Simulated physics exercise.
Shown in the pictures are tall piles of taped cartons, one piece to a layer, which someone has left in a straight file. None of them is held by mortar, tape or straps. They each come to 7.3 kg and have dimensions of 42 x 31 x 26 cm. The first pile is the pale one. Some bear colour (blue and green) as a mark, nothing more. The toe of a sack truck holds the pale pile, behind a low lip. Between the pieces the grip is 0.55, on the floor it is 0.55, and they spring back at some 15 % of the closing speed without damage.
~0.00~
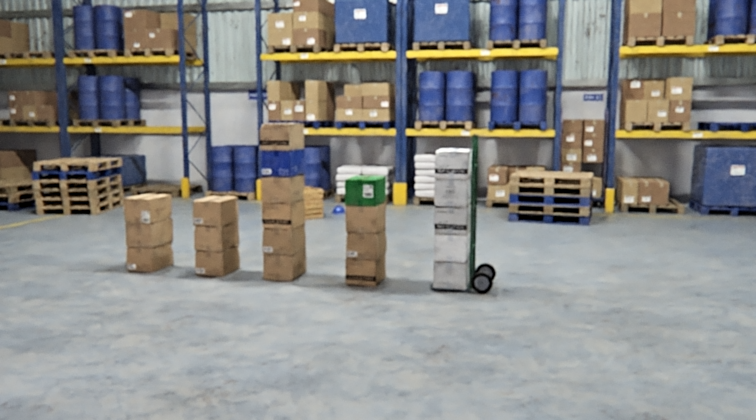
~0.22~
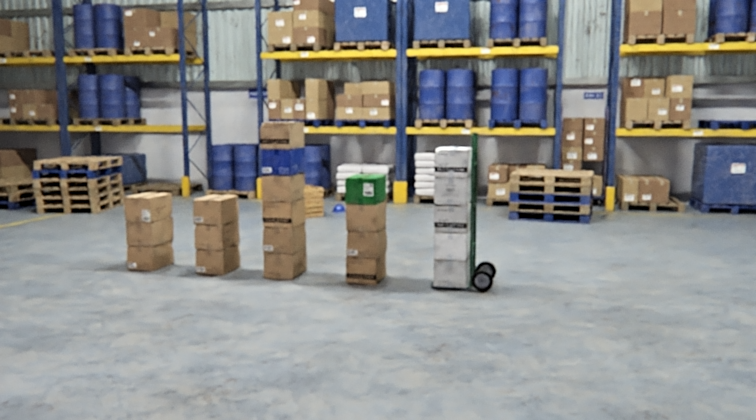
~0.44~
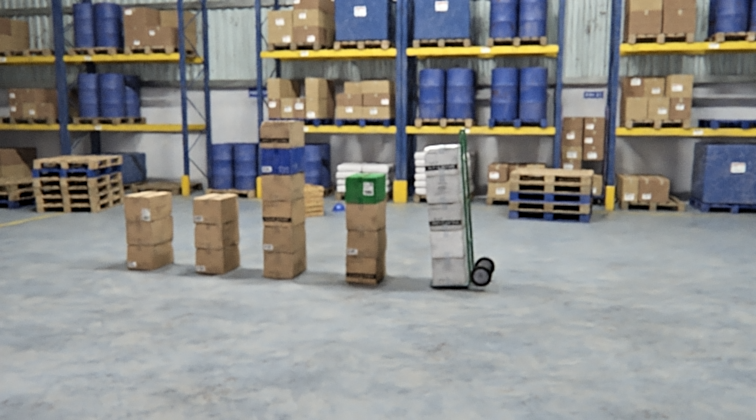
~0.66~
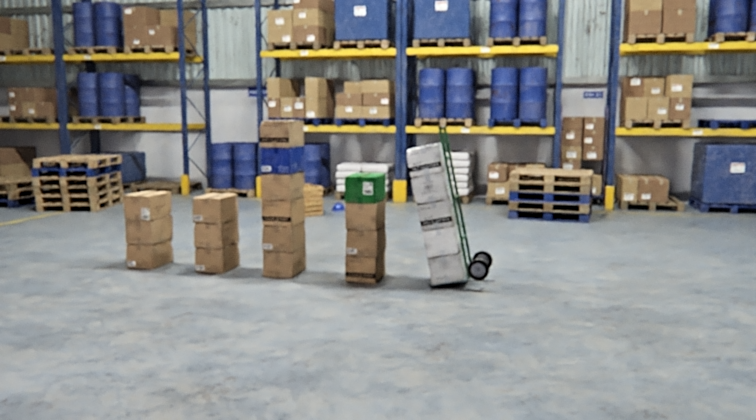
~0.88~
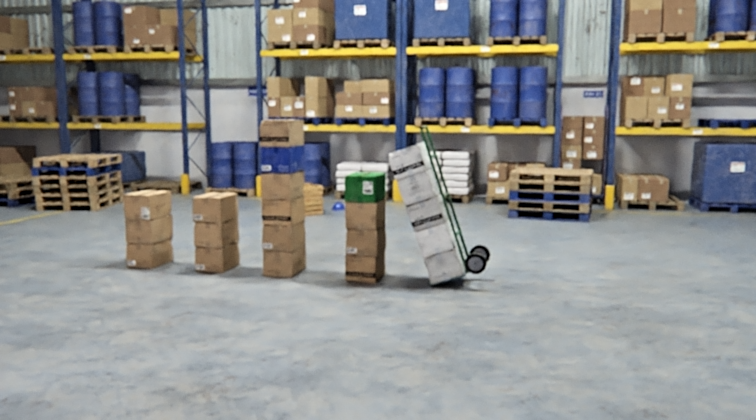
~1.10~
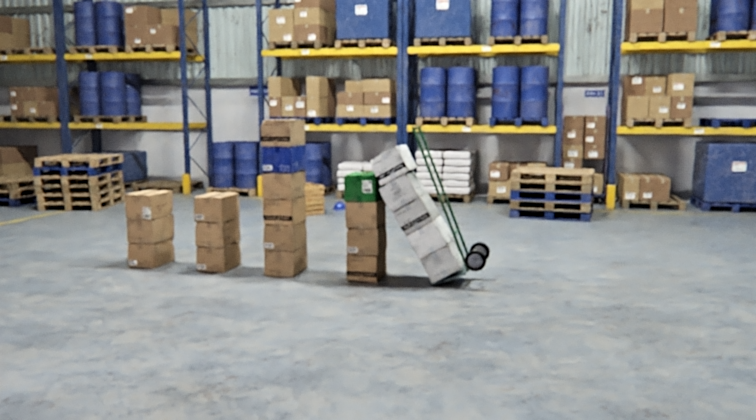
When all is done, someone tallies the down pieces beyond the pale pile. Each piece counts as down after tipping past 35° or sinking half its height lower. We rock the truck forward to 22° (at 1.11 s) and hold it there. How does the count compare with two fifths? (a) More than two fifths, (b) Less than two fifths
The answer is a.
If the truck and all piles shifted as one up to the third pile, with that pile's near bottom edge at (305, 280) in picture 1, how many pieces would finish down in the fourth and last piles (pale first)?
That would give fourth 3, last 3.
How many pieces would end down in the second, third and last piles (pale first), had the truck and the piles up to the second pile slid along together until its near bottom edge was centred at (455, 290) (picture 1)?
Pile by pile that makes second 4, third 0, last 0.
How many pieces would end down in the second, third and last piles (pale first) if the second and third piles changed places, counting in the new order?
Second 5, third 3, last 3.
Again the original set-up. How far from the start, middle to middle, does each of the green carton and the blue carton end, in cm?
Estimate: Green near 120 cm, blue near 210 cm.
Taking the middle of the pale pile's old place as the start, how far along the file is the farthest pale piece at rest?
130 cm.
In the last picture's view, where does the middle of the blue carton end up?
At about (116, 231).
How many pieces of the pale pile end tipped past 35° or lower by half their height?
That happens to 5 of them.
Around 1.64 s, 5 of the pale pile down; none of the 16 other cartons down, 4 disturbed; green carton tipped 18°.
Around 2.22 s, 5 of the pale pile down; 3 of the 16 other cartons down; green carton tipped 18°, 13 cm lower; blue carton tipped 13°.
Around 3.14 s, 5 of the pale pile down; 10 of the 16 other cartons down; blue carton on its side; green carton tipped 39°, 39 cm lower.
Around 4.10 s, 5 of the pale pile down; 16 of the 16 other cartons down; green carton tipped 40°, 48 cm lower; blue carton tipped 35°, 60 cm lower.
Finally (5.0 s), 5 of the pale pile down; 16 of the 16 other cartons down; green carton tipped 40°, 48 cm lower; blue carton tipped 36°, 83 cm lower. That is 100 per cent. Seen by the last camera, middles, green carton near (263, 230), blue carton near (116, 231).
